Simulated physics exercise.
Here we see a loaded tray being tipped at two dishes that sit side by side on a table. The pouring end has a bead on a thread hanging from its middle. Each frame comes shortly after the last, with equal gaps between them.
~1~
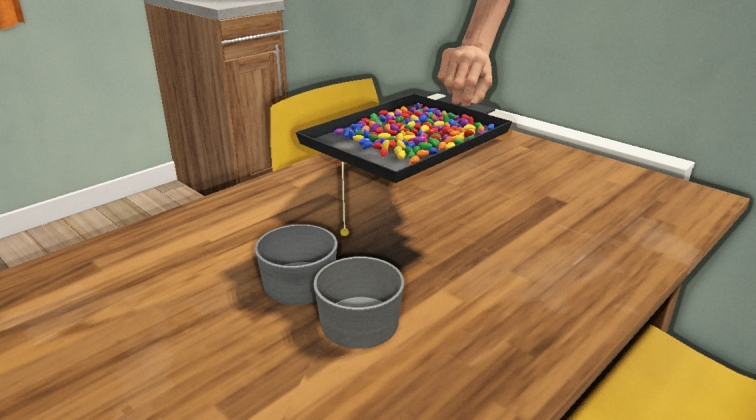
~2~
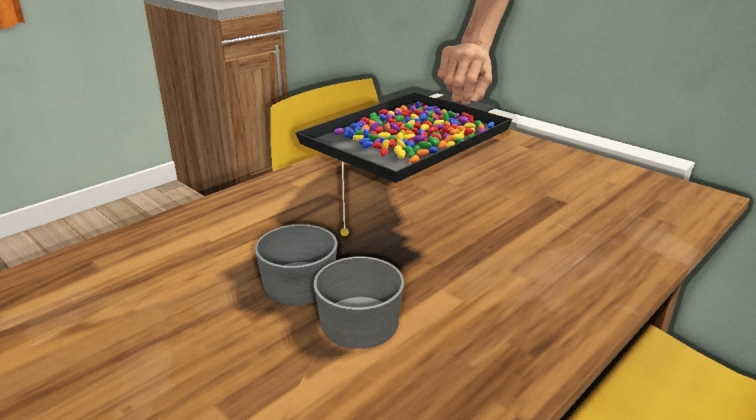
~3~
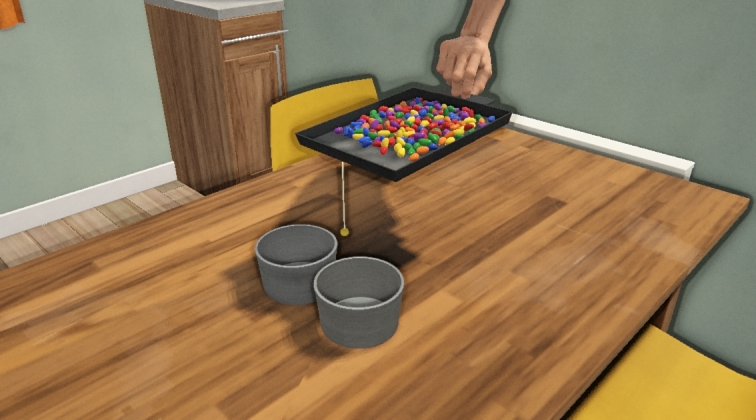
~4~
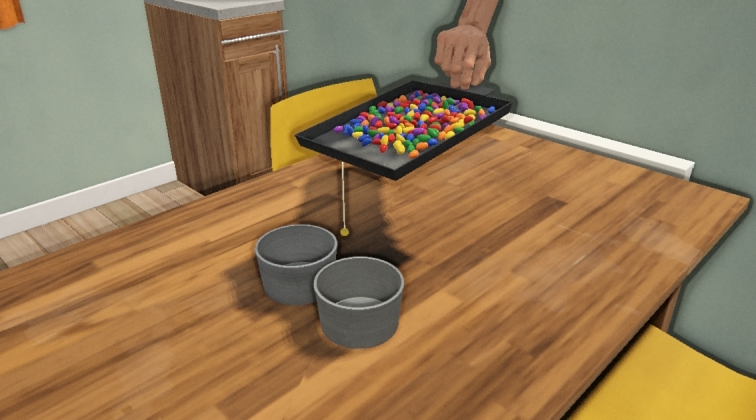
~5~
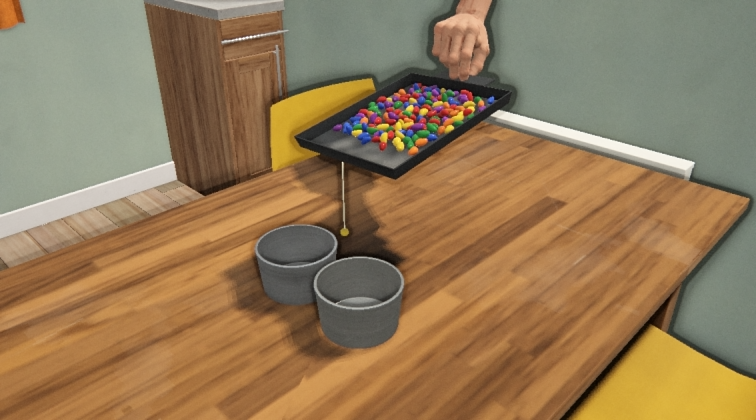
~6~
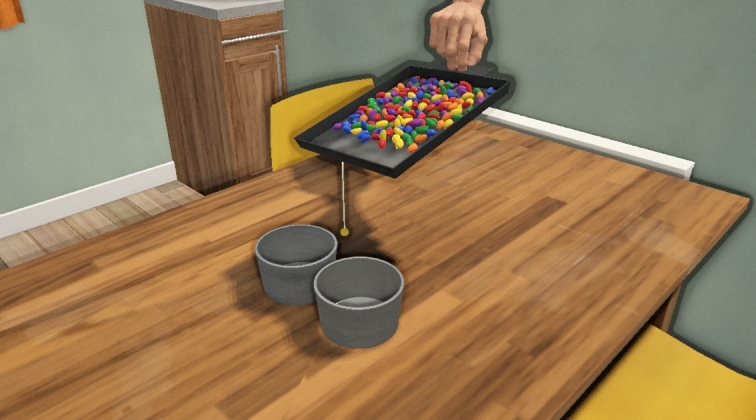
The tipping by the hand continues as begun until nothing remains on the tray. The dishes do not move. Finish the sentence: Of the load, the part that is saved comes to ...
More than half of it.
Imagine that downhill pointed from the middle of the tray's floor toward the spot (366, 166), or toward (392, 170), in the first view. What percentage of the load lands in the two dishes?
First heading roughly 80 %, second roughly 50 %.
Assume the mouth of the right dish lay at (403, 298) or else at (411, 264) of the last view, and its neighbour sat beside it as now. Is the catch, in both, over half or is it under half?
Taking the places in turn, it's shy of half and then shy of half.
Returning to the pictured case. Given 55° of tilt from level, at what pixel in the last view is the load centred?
Centre estimate: (348, 108).
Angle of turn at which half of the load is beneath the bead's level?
110° or so.
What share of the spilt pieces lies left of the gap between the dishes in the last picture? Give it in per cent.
That comes to about 80 per cent of the pieces.
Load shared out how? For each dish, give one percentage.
Result - left dish: 60 %; right dish: 0 %.
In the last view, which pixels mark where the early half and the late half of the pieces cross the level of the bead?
Half one: (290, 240), half two: (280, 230).
Just after the last frame, tray tipped steeply; almost all on the tray; just a few in the air.
A moment on, tray tipped right over; almost all on the tray; just a few in the left dish.
Further on, tray tipped past a quarter turn; about a tenth in the right dish; roughly two thirds in the left dish; roughly a third outside both.
When it is over, tray tipped past a quarter turn; about a tenth in the right dish; roughly two thirds in the left dish; roughly a third outside both.
